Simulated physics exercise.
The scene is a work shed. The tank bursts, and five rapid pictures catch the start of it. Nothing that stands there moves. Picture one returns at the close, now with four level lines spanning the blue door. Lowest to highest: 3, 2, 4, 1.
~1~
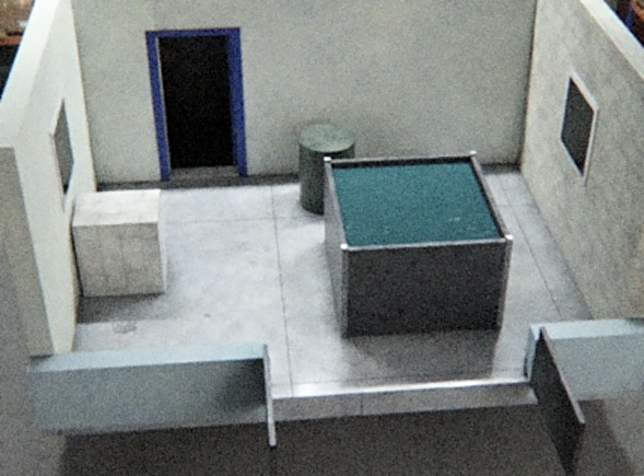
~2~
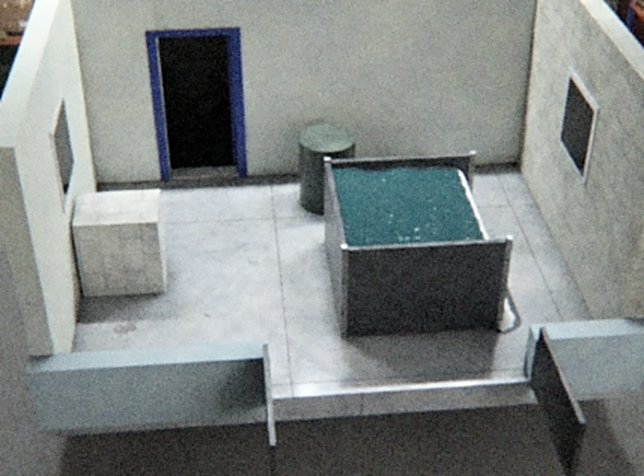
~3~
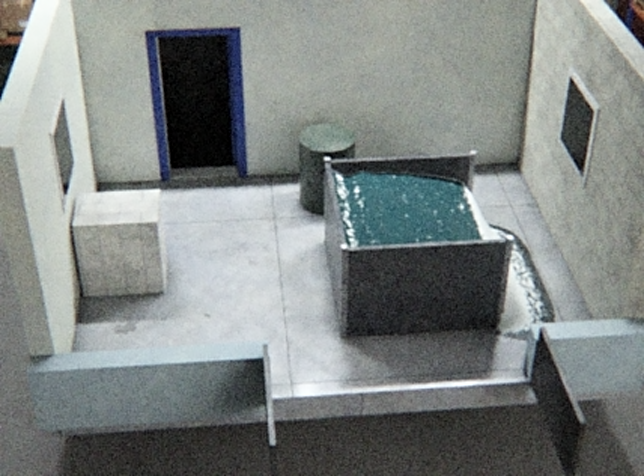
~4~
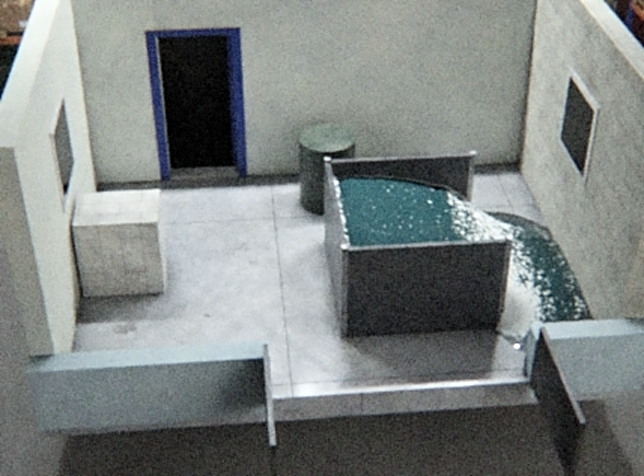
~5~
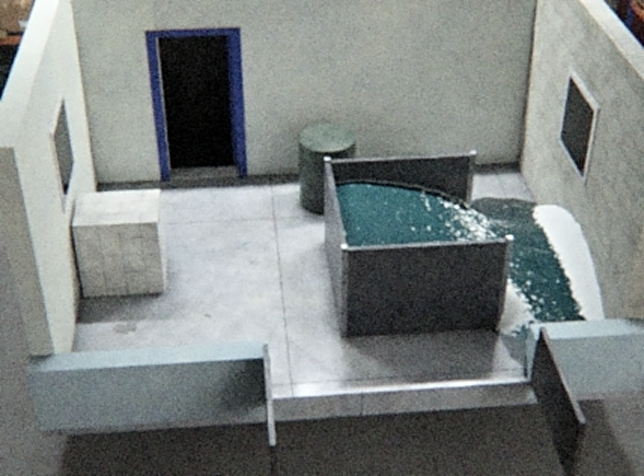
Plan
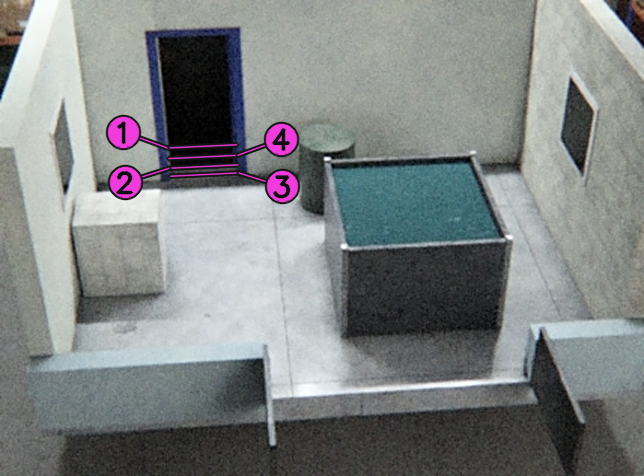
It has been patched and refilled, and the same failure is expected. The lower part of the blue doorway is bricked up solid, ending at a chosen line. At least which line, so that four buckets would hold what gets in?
It is 2.
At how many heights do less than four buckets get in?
Three of the four.
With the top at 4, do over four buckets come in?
No.
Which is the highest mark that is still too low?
The answer is 3.
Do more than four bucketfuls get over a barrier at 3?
Yes, it does.
In magenta, 1 at (202, 146); 2 at (203, 166); 3 at (204, 174); 4 at (203, 156); from the bottom up 3, 2, 4, 1.
For mark 1, nothing gets over.
For mark 2, nothing gets over.
For mark 3, about 12 bucketfuls get in.
For mark 4, nothing gets over.
